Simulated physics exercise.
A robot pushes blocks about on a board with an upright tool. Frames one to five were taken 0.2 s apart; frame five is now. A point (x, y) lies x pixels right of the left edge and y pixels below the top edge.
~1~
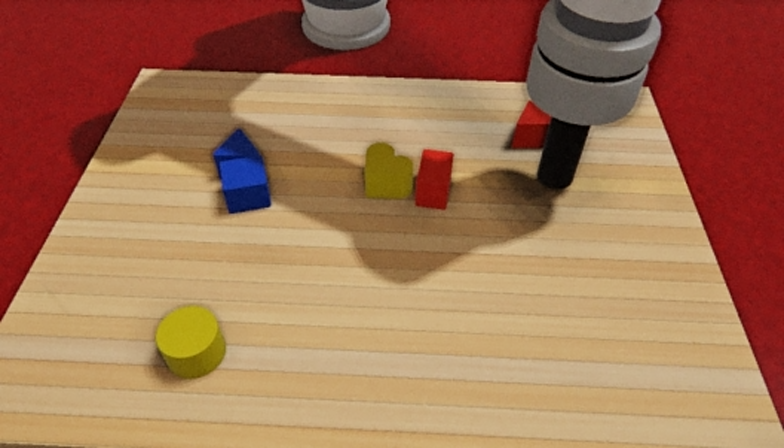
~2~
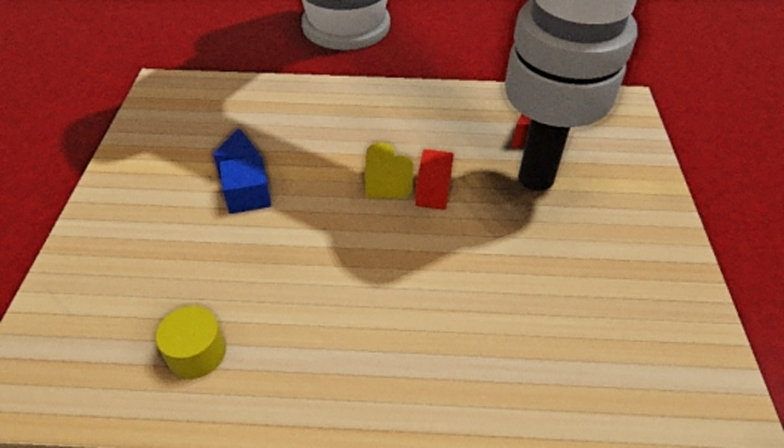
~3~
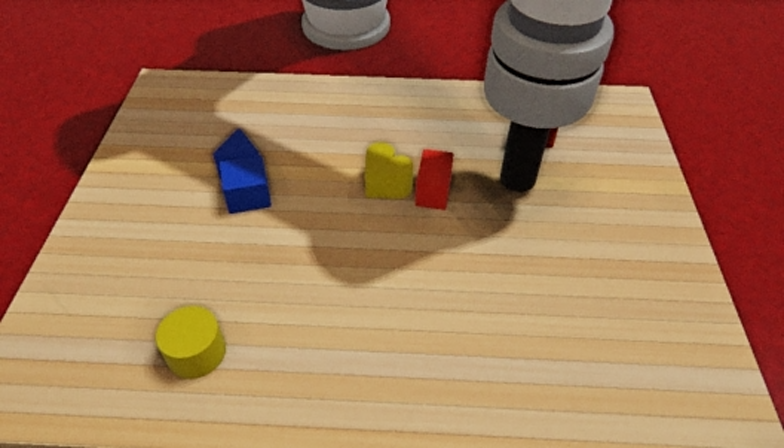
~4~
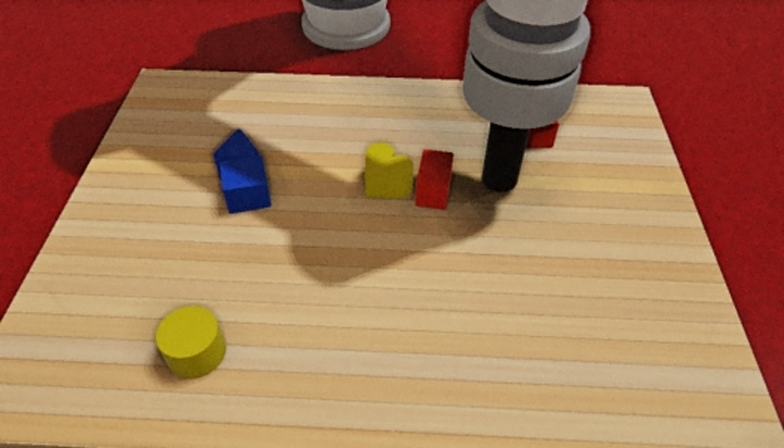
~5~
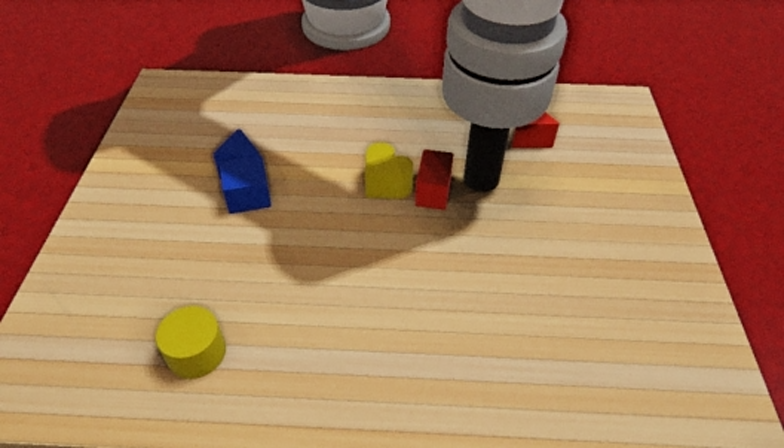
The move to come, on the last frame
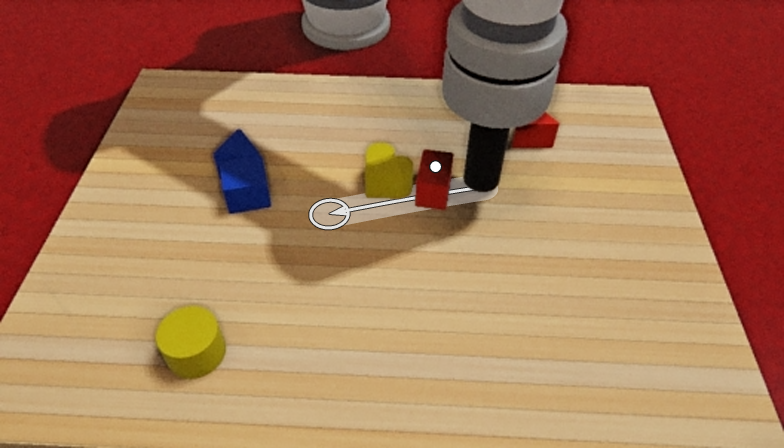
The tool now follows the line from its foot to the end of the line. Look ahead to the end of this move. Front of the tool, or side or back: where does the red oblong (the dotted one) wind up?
Once the path is finished, the red oblong still sits ahead of the tool.
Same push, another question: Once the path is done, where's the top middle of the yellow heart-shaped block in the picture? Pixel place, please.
Located at (307, 151).
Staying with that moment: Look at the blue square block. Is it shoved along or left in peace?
The block in question stays where it was by the end.
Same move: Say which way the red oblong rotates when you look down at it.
The twist is clockwise.
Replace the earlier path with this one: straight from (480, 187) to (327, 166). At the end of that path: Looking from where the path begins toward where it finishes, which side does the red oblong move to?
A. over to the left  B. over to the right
Correct choice: A.
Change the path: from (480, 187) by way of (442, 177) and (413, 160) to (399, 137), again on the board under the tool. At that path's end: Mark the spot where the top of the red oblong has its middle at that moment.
It sits at (413, 169).
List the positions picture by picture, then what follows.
Lower end of the tool (555, 177), tops of blocks, blue square block (243, 172), yellow heart-shaped block (386, 160), red oblong (436, 167), in the first picture.
Tool (536, 179), blocks as before, in the second picture.
Tool (518, 180), blocks as before, in the third picture.
Tool (499, 180), blocks as before, in the fourth picture.
Tool (481, 180), blue square block (243, 172), yellow heart-shaped block (386, 160), red oblong (436, 167), in the fifth picture.
The drawn path runs from (480, 187) to (330, 214); the dot is on the red oblong.
On the path given first. One third of the way, tool (431, 188); yellow heart-shaped block (360, 160), turned 45° clockwise; red oblong (398, 177), turned 25° anticlockwise.
Two thirds of the way, tool (380, 197); yellow heart-shaped block (326, 156), turned 100° clockwise; red oblong (344, 183).
At the end, tool (329, 206); blue square block not moved; yellow heart-shaped block (307, 151), turned 150° clockwise; red oblong (292, 180), turned 30° clockwise.
